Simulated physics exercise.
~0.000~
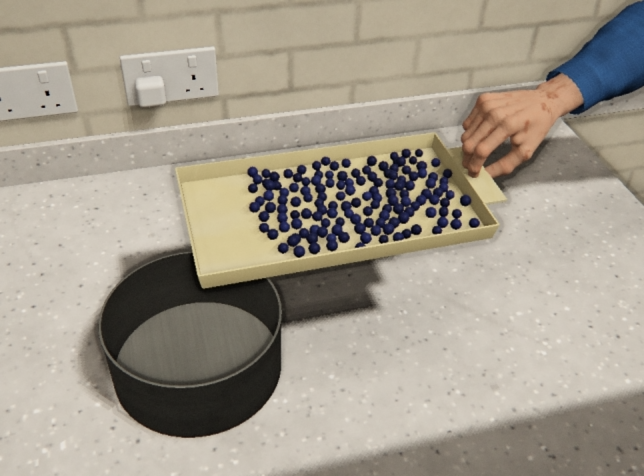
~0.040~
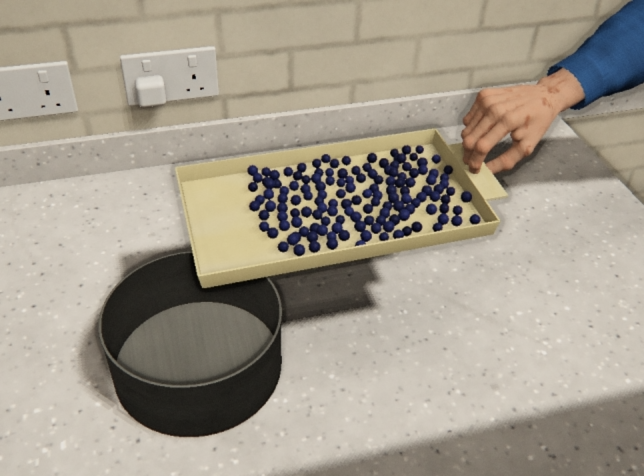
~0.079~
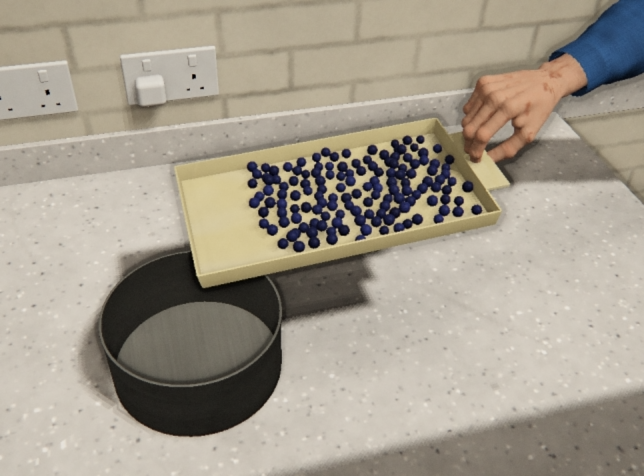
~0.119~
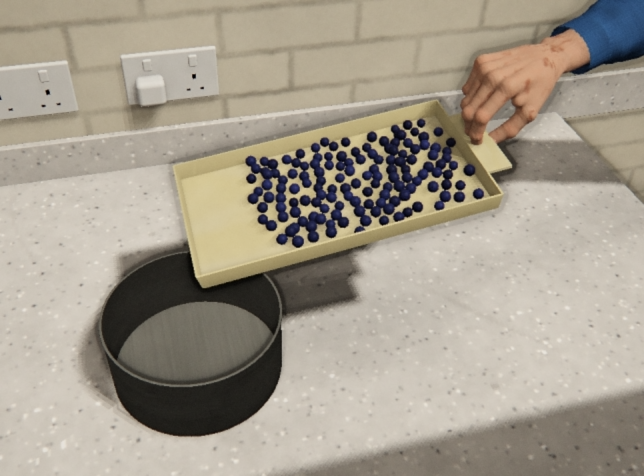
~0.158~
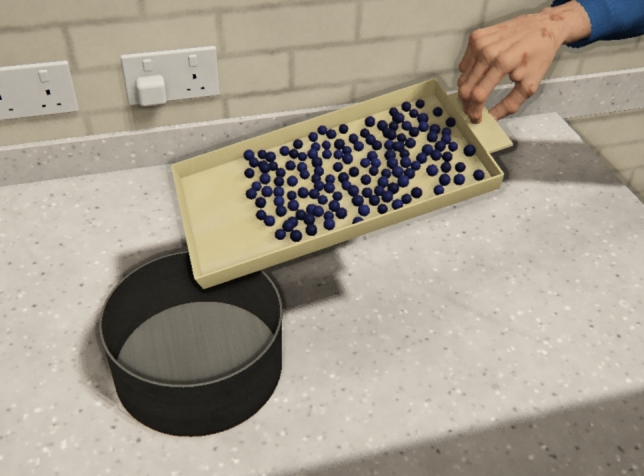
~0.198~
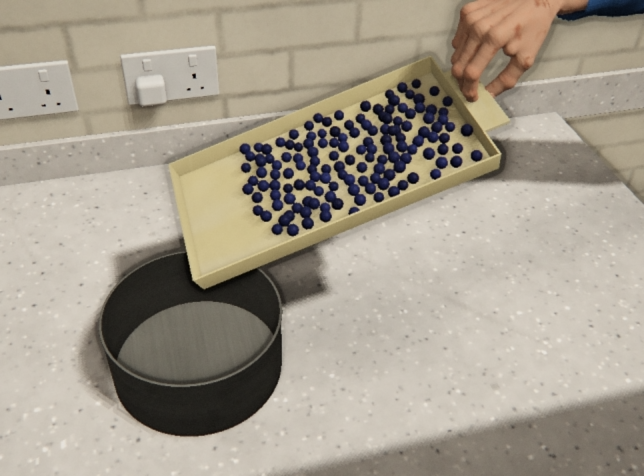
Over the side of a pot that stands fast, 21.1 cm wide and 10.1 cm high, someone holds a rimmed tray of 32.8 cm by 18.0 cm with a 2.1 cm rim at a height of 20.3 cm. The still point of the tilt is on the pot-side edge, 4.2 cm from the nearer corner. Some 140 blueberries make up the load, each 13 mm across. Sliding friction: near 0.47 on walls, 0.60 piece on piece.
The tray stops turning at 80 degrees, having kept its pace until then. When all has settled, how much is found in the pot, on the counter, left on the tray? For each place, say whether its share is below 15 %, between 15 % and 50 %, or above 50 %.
My prediction: Pot: A reasonable amount; counter: A reasonable amount; left on the tray: A reasonable amount.
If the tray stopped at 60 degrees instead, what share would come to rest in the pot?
In that case some 35 per cent.
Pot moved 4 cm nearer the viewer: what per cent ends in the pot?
45 %.
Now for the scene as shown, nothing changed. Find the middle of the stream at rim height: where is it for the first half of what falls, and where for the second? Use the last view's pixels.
Roughly (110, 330) to begin with, later roughly (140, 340).
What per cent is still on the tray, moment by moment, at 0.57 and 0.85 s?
Earlier moment 100, later moment 30.
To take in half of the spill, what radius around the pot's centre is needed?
About 28 cm from the centre.
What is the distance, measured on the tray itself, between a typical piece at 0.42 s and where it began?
Roughly 4 cm.
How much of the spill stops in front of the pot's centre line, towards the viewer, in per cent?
Estimate: Close to 50 per cent of the pieces.
Then, at 0.42 s, tilt 50 degrees; the tray holds 100 %, the pot 0 %.
Then, at 0.57 s, tilt 70 degrees; the tray holds 100 %, the pot 0 %.
After 0.85 s, tilt 80 degrees; the tray holds 30 %, the pot 30 %.
By 1.7 s all is still; pot 40 %, counter 35 %, tray 25 %.
